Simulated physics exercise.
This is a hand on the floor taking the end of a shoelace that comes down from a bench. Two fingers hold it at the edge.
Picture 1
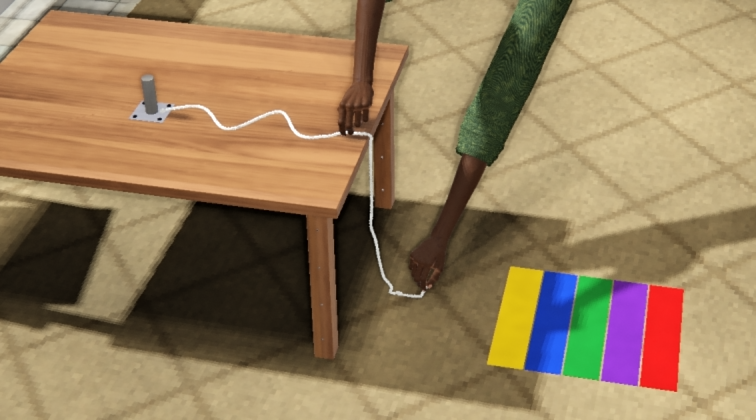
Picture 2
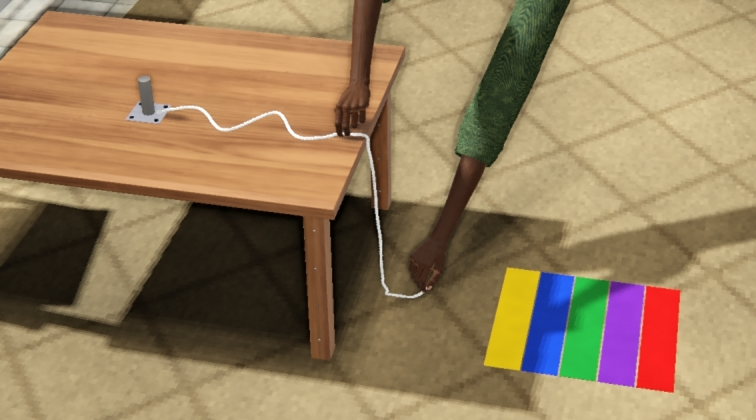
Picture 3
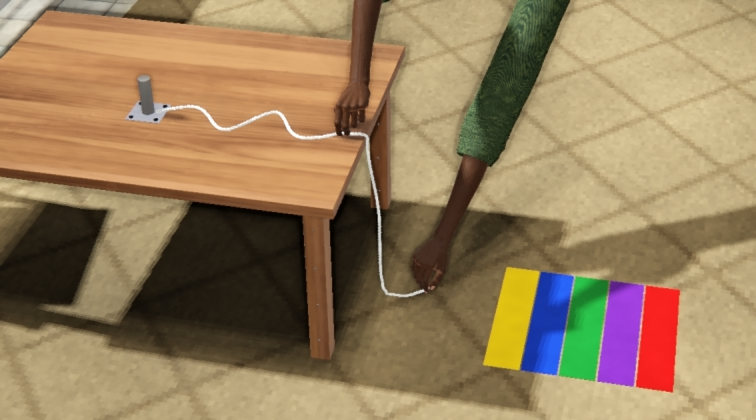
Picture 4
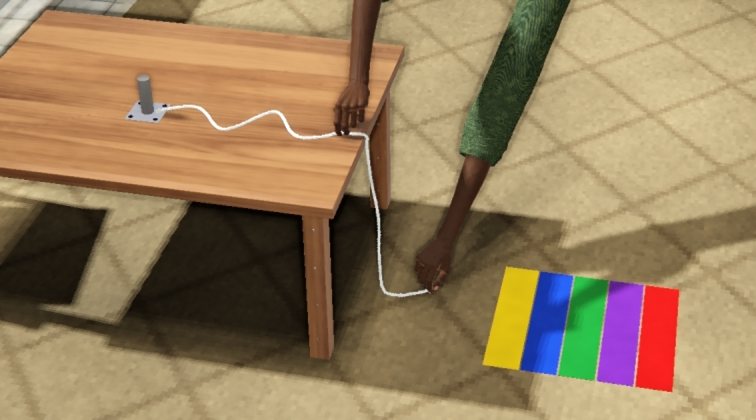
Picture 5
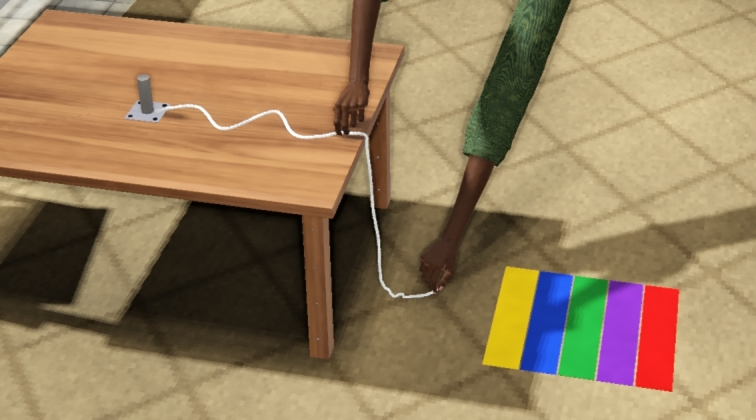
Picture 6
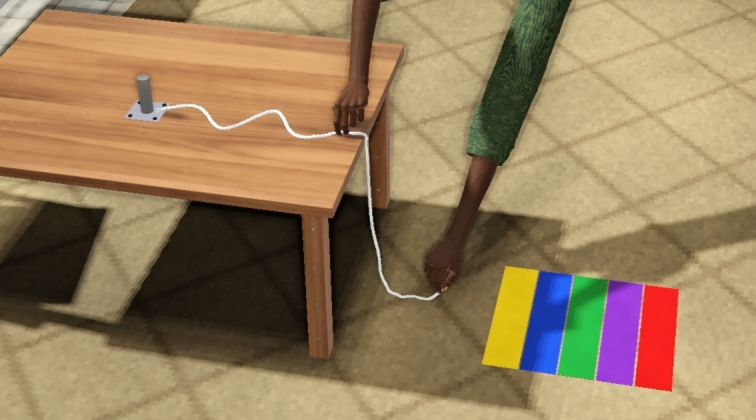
A person in a green sleeve reaches down beside a wooden bench on a tan, diamond-patterned floor, seen from above at an angle. A white shoelace runs in waves from a grey post on the benchtop, under two fingers at the edge, and down to the other hand, left of yellow, blue, green, purple and red stripes. That lower hand draws the end slightly rightward while the camera stays almost still.
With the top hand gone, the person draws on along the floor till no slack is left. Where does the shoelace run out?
It gets as far as the purple strip.
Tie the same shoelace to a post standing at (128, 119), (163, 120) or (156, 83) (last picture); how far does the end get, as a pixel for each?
About (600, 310), (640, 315) and (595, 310).
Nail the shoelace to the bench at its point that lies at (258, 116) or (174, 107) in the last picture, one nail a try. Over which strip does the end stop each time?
It would be green; purple.
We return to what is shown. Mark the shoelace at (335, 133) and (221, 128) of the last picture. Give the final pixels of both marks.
The first at (391, 155), the second at (245, 121).
Early on, end near (545, 304); over blue.
Midway, end near (592, 310); over green.
At the end of the slack, end near (620, 314); over purple. The purple one.
